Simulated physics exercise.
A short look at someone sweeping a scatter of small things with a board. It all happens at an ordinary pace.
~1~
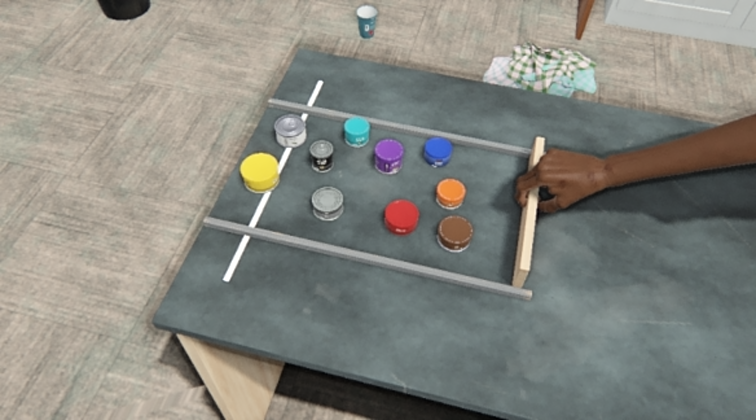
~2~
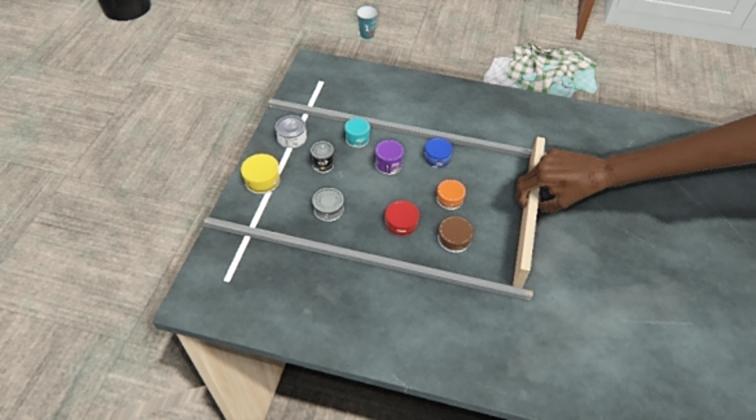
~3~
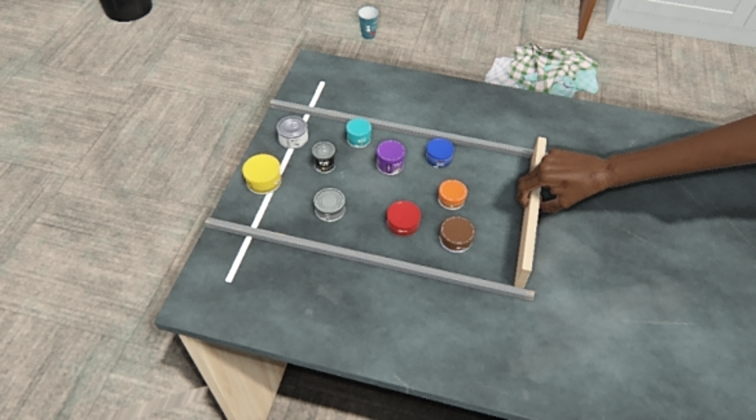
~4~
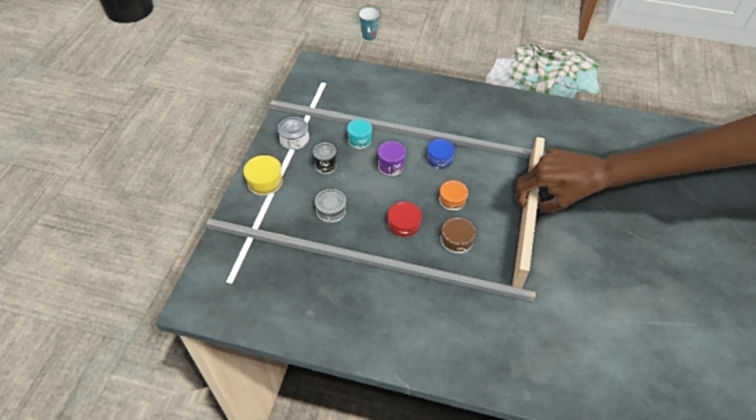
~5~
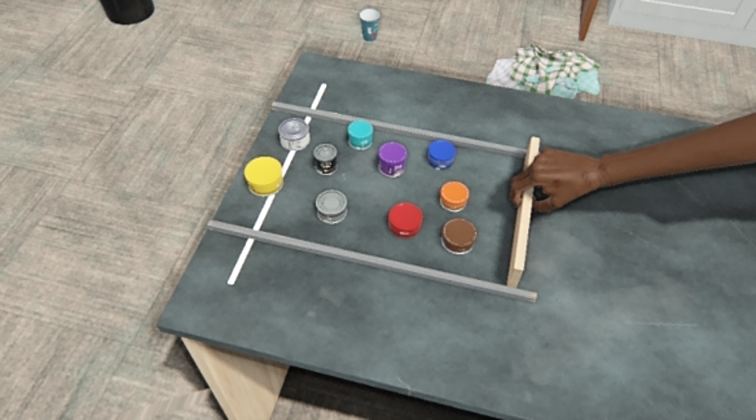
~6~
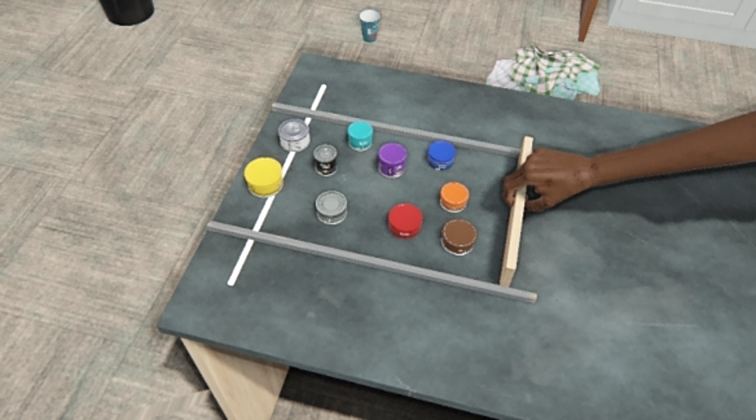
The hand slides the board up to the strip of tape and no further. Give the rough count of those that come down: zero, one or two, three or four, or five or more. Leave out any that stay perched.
Outcome: The number that fall off is one or two.
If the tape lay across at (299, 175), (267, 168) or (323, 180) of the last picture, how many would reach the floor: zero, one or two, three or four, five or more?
The falls would be either one or two; five or over; none.
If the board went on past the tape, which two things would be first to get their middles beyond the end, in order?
The order is the yellow pot, the white pot.
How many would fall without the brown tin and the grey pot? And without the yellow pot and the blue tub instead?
It would be 0 and 0.
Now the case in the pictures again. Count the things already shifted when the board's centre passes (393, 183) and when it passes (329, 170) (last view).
6 and 10.
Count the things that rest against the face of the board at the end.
It touches 4.
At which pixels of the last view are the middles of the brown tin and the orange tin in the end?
First (254, 194), then (272, 162).
Soon after, none off yet; yellow pot at rest near (265, 178); white pot at rest near (294, 136); black tin at rest near (326, 161).
By the end, the number that fall off is one or two; fallen, yellow pot.
